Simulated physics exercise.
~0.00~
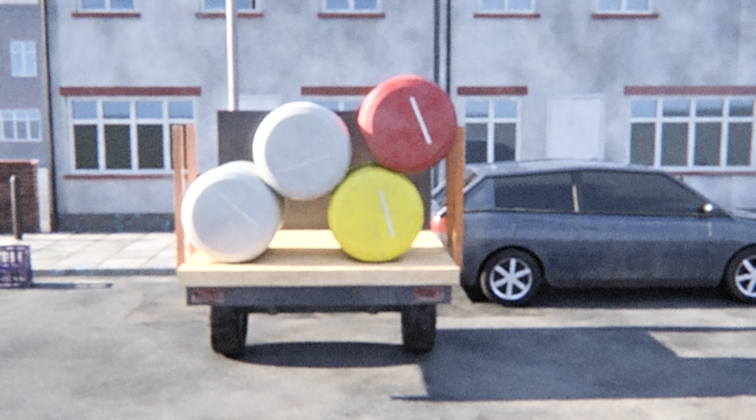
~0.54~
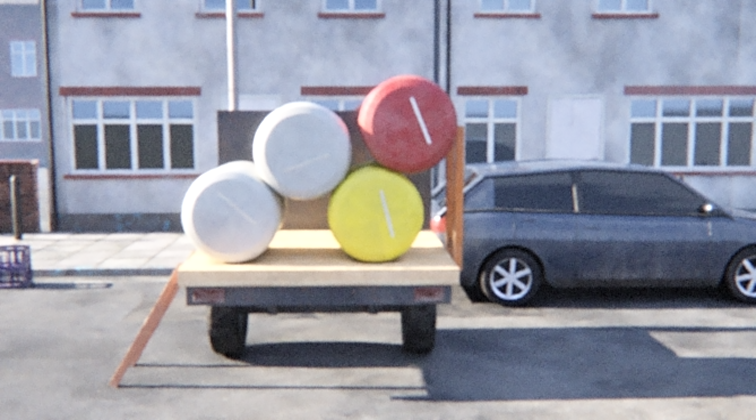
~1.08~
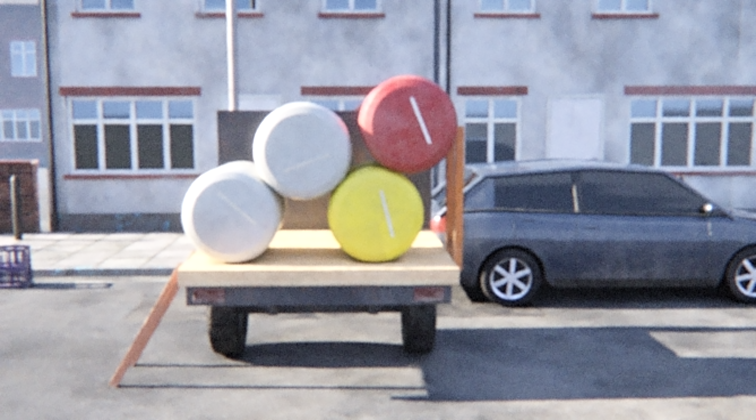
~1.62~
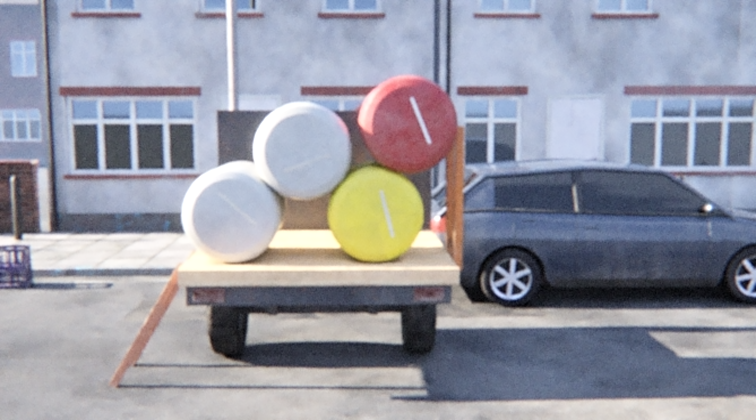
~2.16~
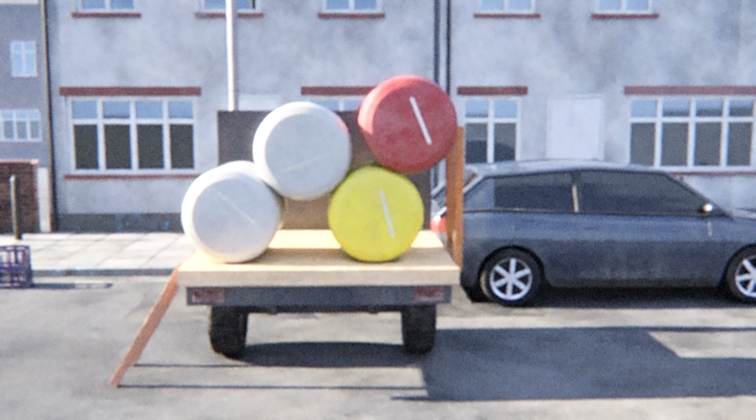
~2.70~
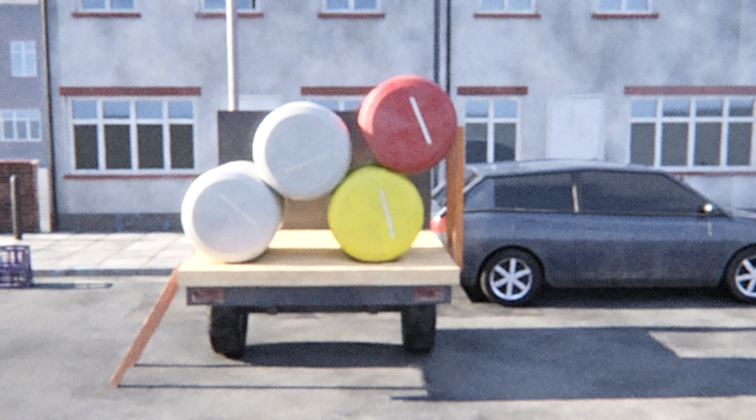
The video shows a flat trailer parked beside a dark car, carrying two white bales, a yellow one and a red one in a stack. The left posts swing down to lean toward the ground, but the bales stay in place on the trailer.
